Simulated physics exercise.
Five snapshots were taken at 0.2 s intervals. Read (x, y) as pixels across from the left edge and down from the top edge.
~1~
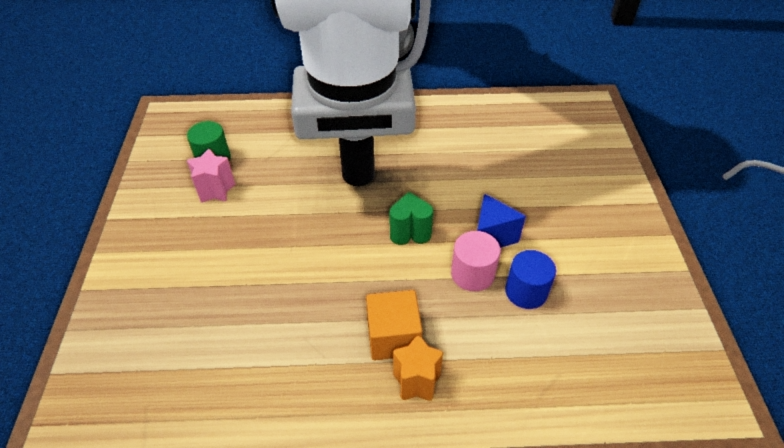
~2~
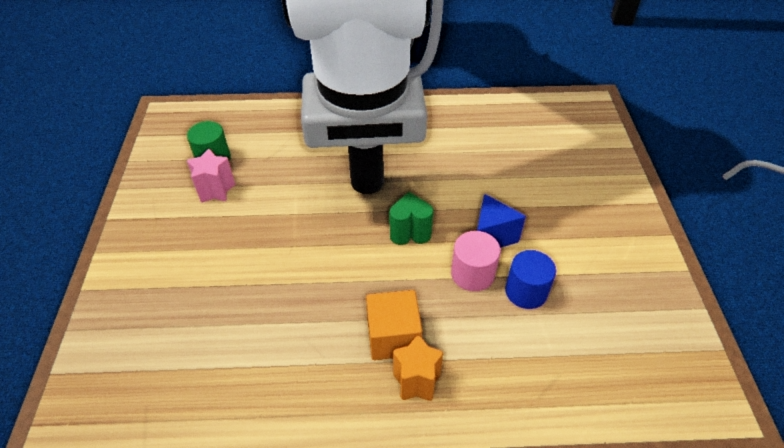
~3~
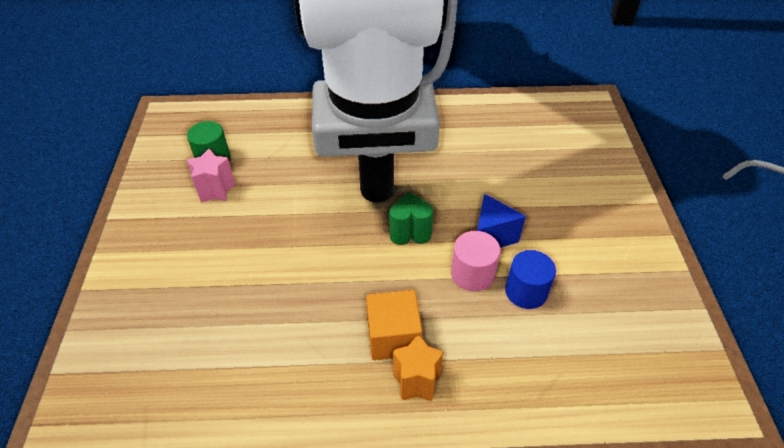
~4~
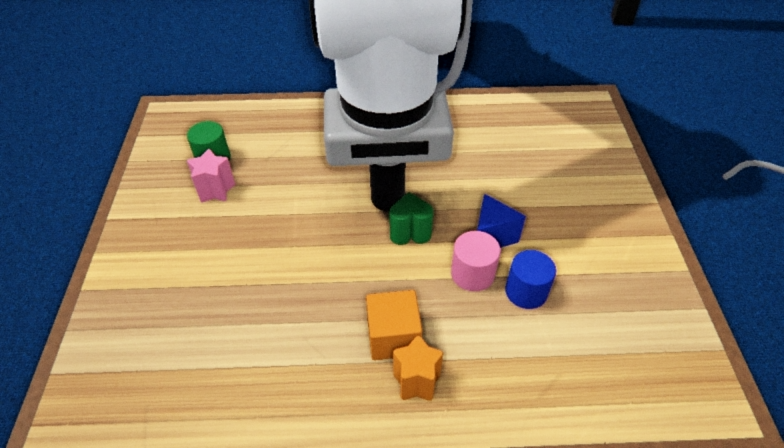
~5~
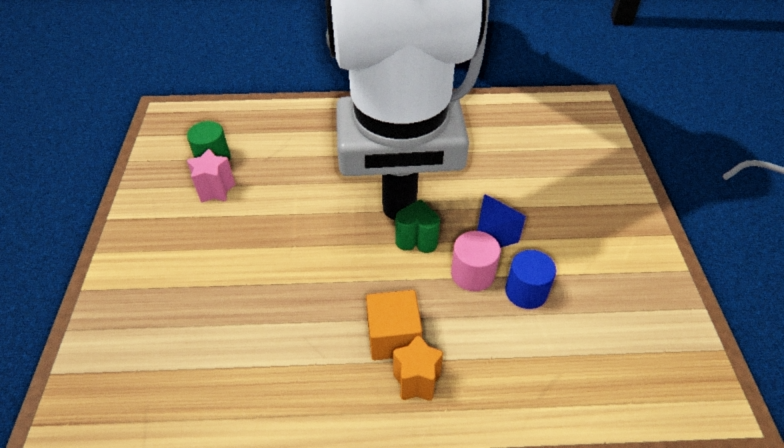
On a wooden board scattered with colourful blocks, a robot arm moved its black tip gradually toward the viewer and to the right, then nudged the green heart-shaped block slightly the same way.
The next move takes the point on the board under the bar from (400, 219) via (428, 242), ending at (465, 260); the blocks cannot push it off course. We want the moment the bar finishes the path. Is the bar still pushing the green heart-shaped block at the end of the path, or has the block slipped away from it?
Gone from the front.
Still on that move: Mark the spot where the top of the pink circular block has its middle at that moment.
My best guess is (497, 262).
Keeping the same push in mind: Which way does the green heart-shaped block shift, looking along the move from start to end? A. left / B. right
It's B.
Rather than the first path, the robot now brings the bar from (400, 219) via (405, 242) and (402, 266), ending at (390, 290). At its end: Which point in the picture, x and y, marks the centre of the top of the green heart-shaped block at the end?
Located at (436, 254).
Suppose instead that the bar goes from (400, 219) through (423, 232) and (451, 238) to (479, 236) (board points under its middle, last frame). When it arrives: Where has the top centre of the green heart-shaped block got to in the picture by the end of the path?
The top centre is at (440, 238).
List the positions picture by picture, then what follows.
Bar tip (358, 175); block tops, green heart-shaped block (411, 207); pink circular block (477, 248); blue three-sided block (497, 212); blue circular block (534, 266), in the first frame.
Bar (367, 183); blocks unchanged, in the second frame.
Bar (377, 191); blocks unchanged, in the third frame.
Bar (388, 199); blocks unchanged, in the fourth frame.
Bar (400, 208); green heart-shaped block (418, 214); pink circular block (477, 248); blue three-sided block (497, 212); blue circular block (534, 266), in the fifth frame.
What follows on the original path. Halfway along, bar (430, 232); green heart-shaped block (441, 244), turned 30° clockwise; pink circular block (484, 252).
At the end, bar (467, 249); green heart-shaped block (444, 257), turned 55° clockwise; pink circular block (497, 262); blue three-sided block (500, 212), turned 15° anticlockwise; blue circular block (544, 271).
